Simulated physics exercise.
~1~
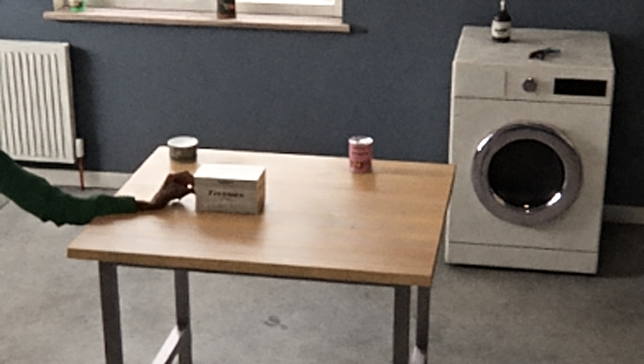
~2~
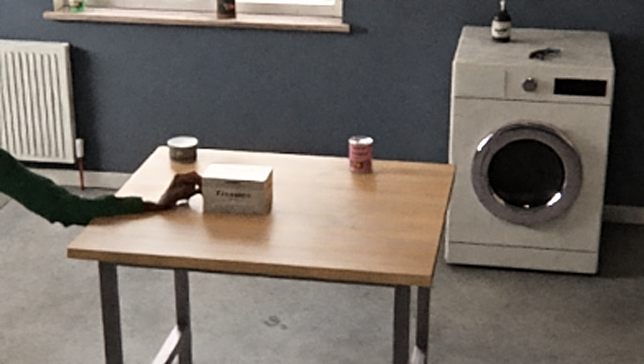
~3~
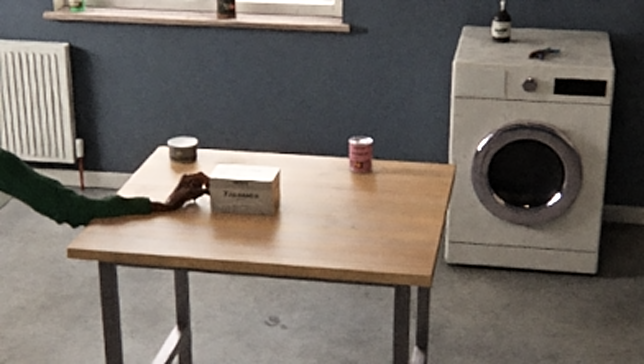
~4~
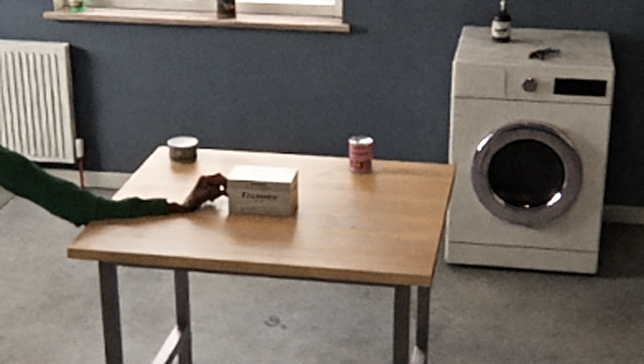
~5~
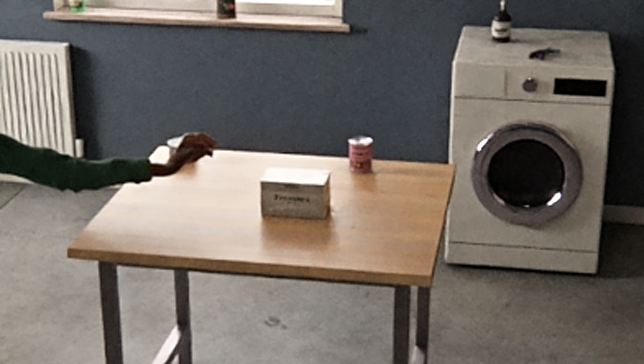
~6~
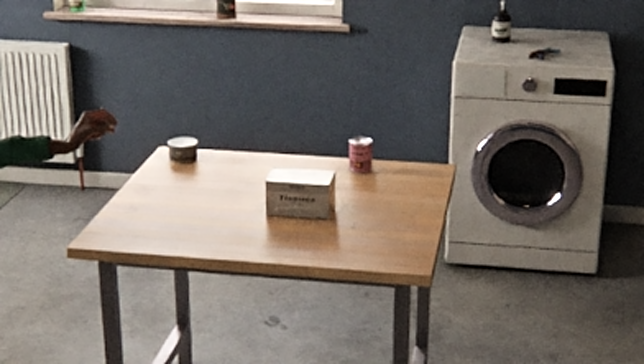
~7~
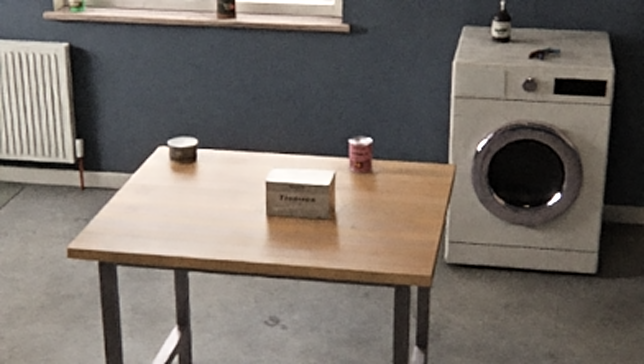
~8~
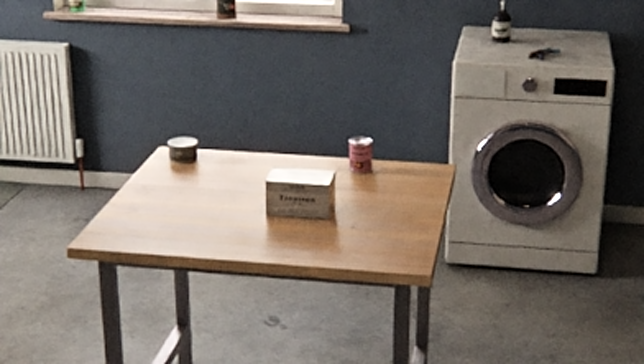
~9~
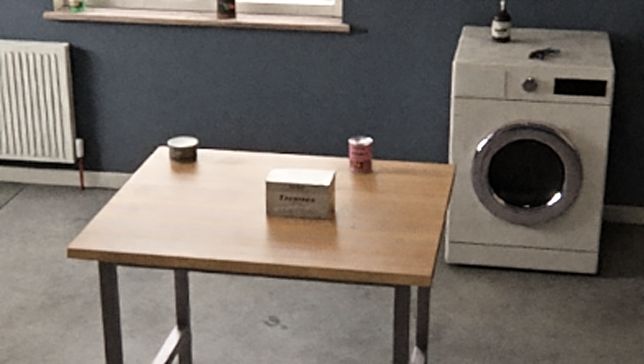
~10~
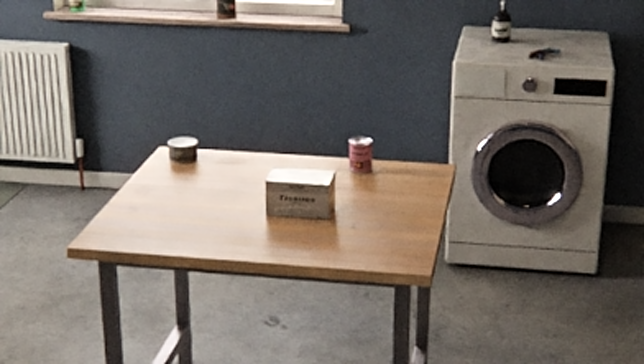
A hand pushing a white box rightward across a wooden table, then letting go and withdrawing as the box slides briefly and rests.
